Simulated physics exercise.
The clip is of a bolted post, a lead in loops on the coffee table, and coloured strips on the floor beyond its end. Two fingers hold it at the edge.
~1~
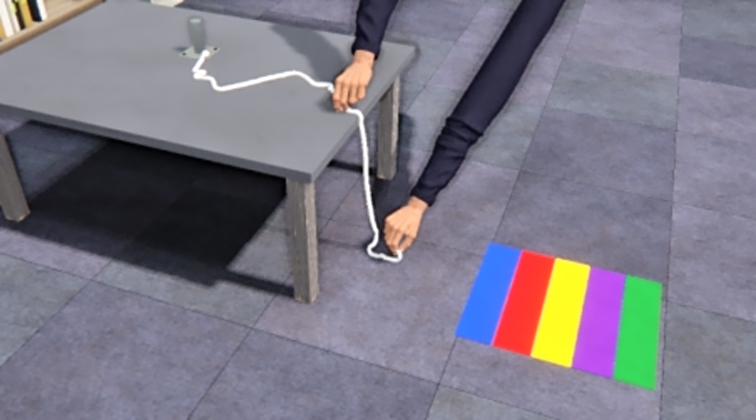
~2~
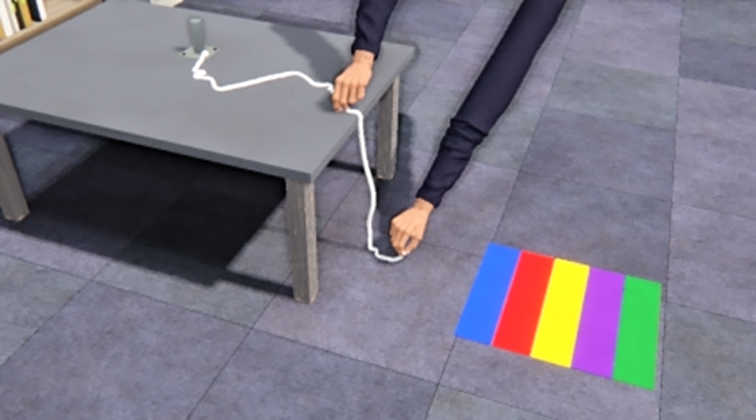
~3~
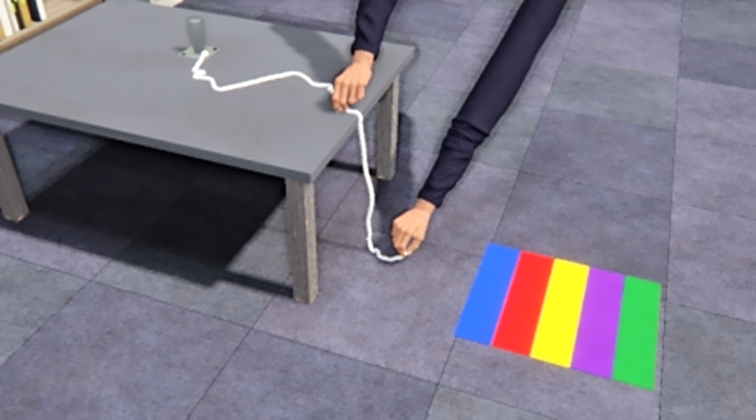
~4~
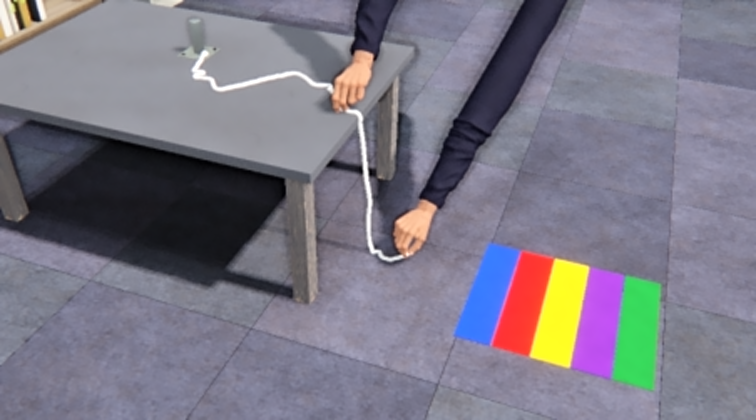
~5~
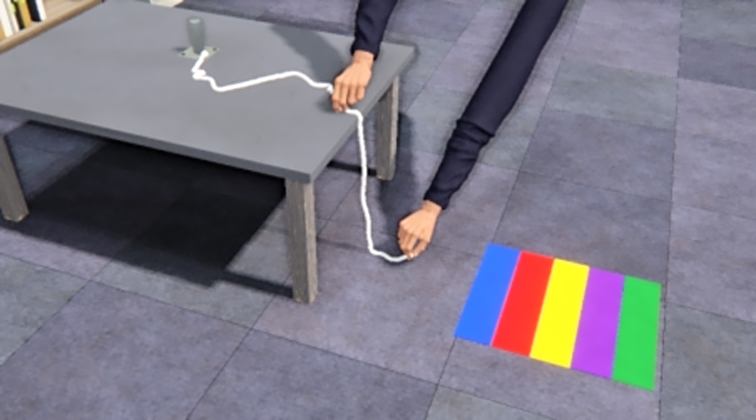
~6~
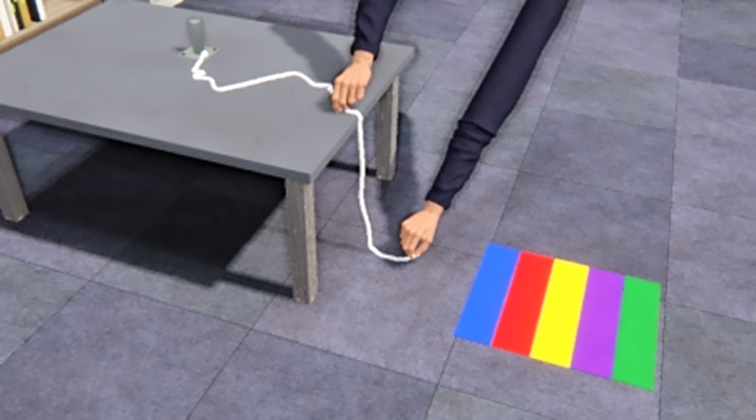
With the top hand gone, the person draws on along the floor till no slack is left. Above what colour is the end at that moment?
The end stops over the green strip.
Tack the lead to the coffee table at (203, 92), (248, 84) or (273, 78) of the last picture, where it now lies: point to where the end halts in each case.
Try by try, around (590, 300), (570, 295) and (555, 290).
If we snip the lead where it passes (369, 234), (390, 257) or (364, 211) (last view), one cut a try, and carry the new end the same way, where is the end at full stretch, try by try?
In that order: (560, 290), (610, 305) and (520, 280).
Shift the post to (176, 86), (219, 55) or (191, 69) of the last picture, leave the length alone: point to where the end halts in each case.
The places are (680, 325), (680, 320) and (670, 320).
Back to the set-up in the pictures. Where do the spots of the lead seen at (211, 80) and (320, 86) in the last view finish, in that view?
Near (273, 74) and (397, 120).
Soon after, end near (577, 296); over yellow.
Then, end near (623, 308); over green.
At full stretch, end near (650, 315); over green. It gets as far as the green strip.
